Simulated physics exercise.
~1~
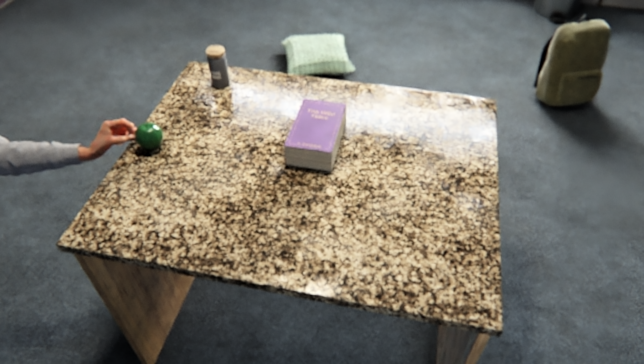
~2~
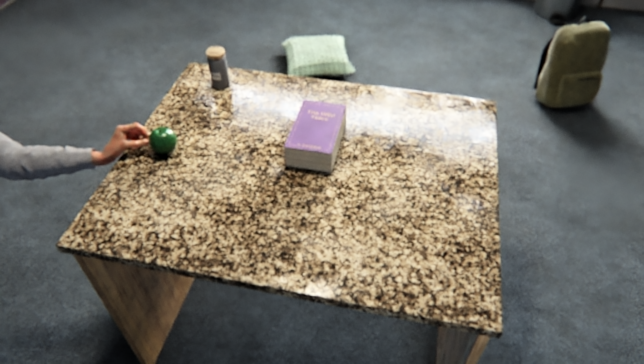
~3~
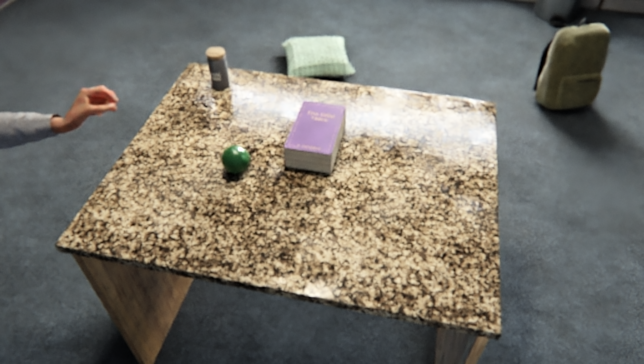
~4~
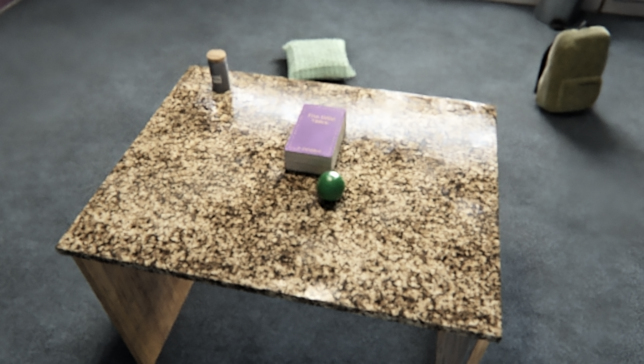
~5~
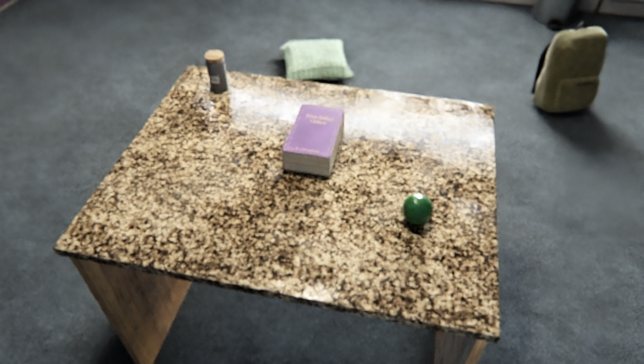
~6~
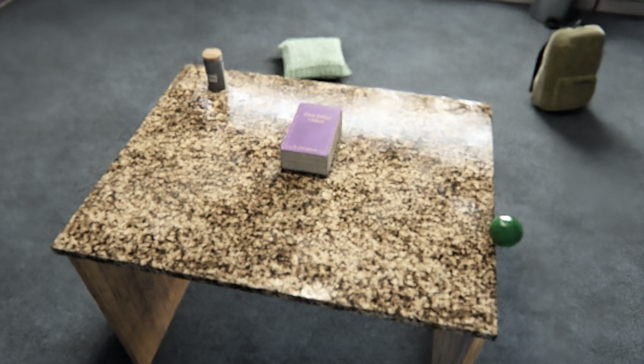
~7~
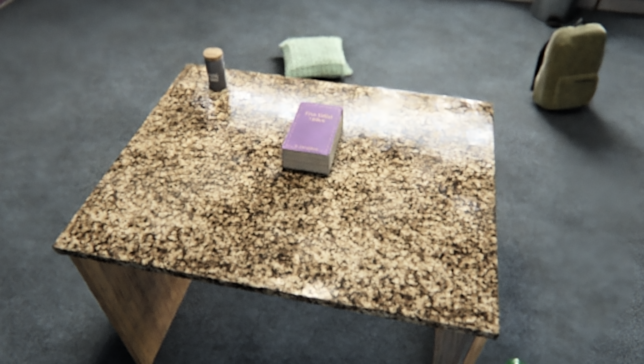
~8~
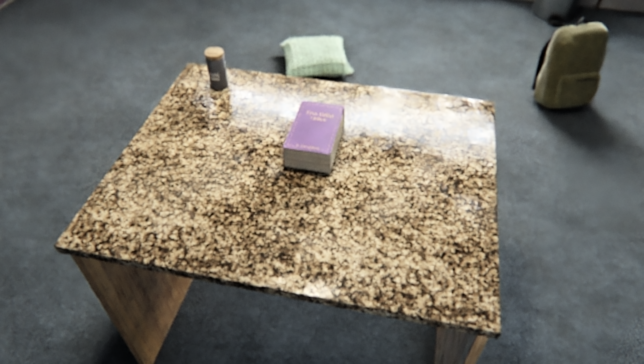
On a speckled stone-topped table holding a purple book and a grey jar, a hand pushed a green apple to the right and let go, and the apple rolled past the book, went over the right edge and dropped out of sight.
